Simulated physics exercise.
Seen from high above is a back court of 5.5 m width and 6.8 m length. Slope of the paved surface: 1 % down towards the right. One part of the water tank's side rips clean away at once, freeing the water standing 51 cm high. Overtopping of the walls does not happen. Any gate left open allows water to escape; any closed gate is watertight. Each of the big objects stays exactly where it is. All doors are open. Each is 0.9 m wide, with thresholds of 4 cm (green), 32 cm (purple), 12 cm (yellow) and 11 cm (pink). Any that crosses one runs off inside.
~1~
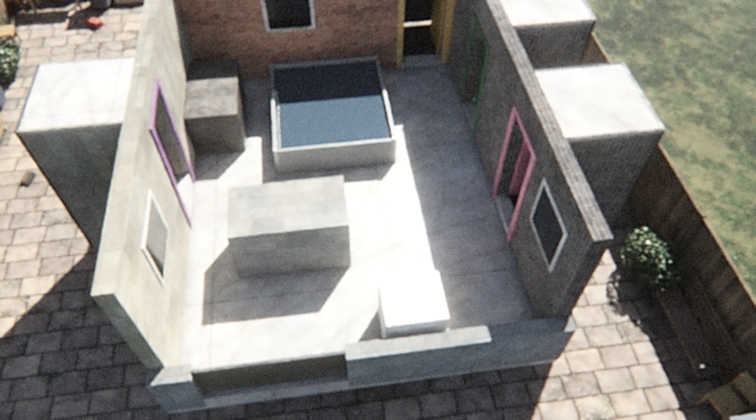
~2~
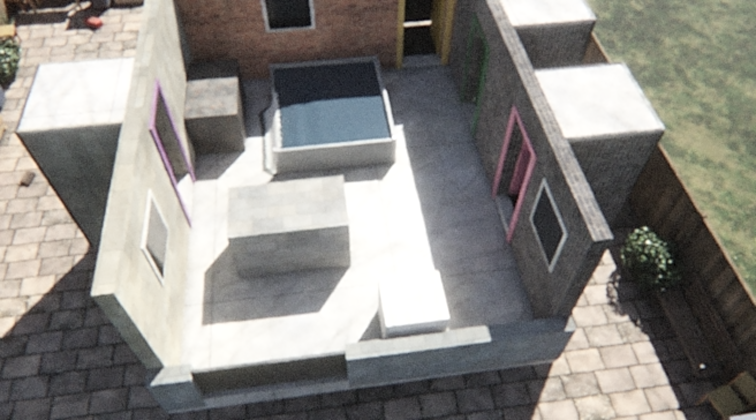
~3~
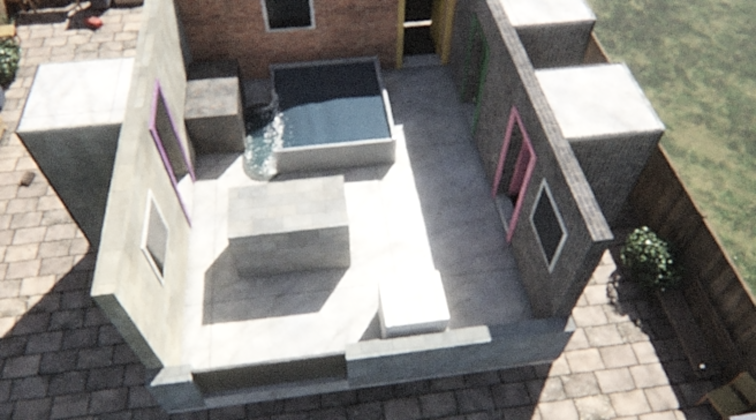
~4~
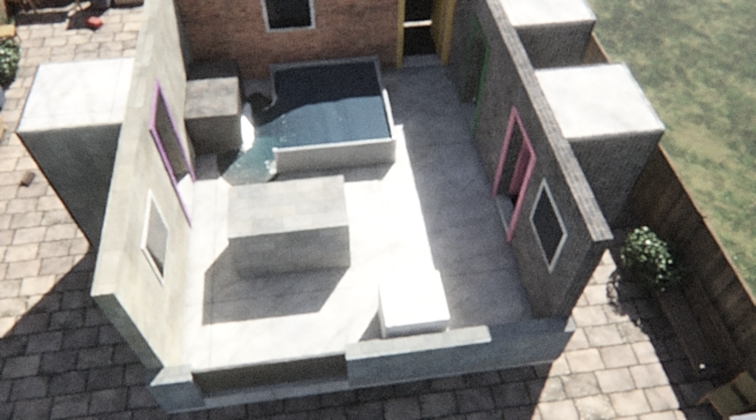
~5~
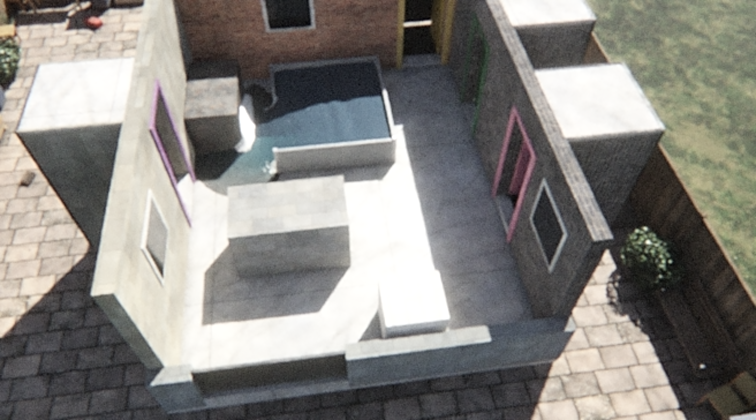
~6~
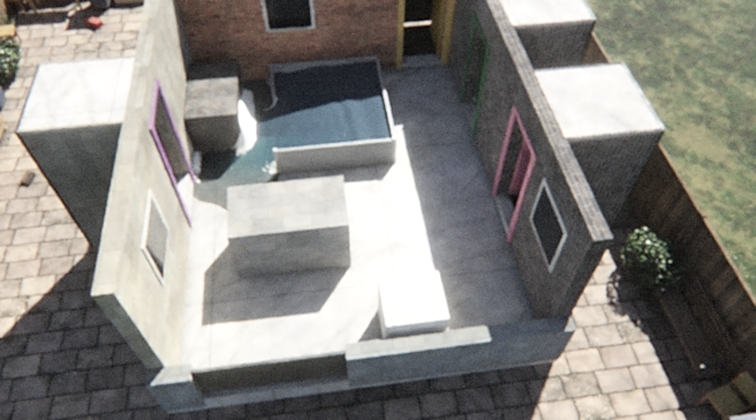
A walled court with a tank of still water at its back stood in view, then the tank's left side opened and water poured out, spreading across the pale floor toward the purple-framed doorway.
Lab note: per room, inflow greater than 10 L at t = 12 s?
Green door yes; purple door no; yellow door no; pink door no.
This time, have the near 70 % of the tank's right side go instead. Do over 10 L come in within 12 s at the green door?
So for green: Yes.
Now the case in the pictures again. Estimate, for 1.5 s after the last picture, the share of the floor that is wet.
Covered: Roughly 30 per cent.
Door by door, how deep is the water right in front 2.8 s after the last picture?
In centimetres, the green door has 0, the purple door 17, the yellow door 5 and the pink door 0.
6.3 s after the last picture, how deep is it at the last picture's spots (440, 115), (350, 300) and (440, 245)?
Around 3 cm, 11 cm and 2 cm, in the order given.
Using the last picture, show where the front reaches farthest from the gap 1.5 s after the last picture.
Around (181, 374).
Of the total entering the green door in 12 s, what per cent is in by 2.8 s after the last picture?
I'd put it at about 0 per cent by that point.
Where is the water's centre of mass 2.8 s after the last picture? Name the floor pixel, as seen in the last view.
Roughly (289, 158) in the last picture.
Then, 0.7 s after the last picture water covers 15 % of the floor and is deepest (39 cm) near (252, 136); green door not reached, purple door 23 cm at the sill, 0 L in, yellow door not reached, pink door not reached.
Then, 1.5 s after the last picture water covers 30 % of the floor and is deepest (36 cm) near (252, 136); green door not reached, purple door 27 cm at the sill, 0 L in, yellow door not reached, pink door not reached.
Then, 2.8 s after the last picture water covers 40 % of the floor and is deepest (28 cm) near (180, 386); green door not reached, purple door 17 cm at the sill, 0 L in, yellow door 5 cm at the sill, 0 L in, pink door not reached.
Then, 6.3 s after the last picture water covers 85 % of the floor and is deepest (16 cm) near (374, 350); green door 5 cm at the sill, 1 L in, purple door 10 cm at the sill, 0 L in, yellow door 7 cm at the sill, 2 L in, pink door 10 cm at the sill, 0 L in.
Then, 11.3 s after the last picture water covers 100 % of the floor and is deepest (14 cm) near (447, 68); green door 11 cm at the sill, 27 L in, purple door 7 cm at the sill, 0 L in, yellow door 10 cm at the sill, 2 L in, pink door 8 cm at the sill, 1 L in.
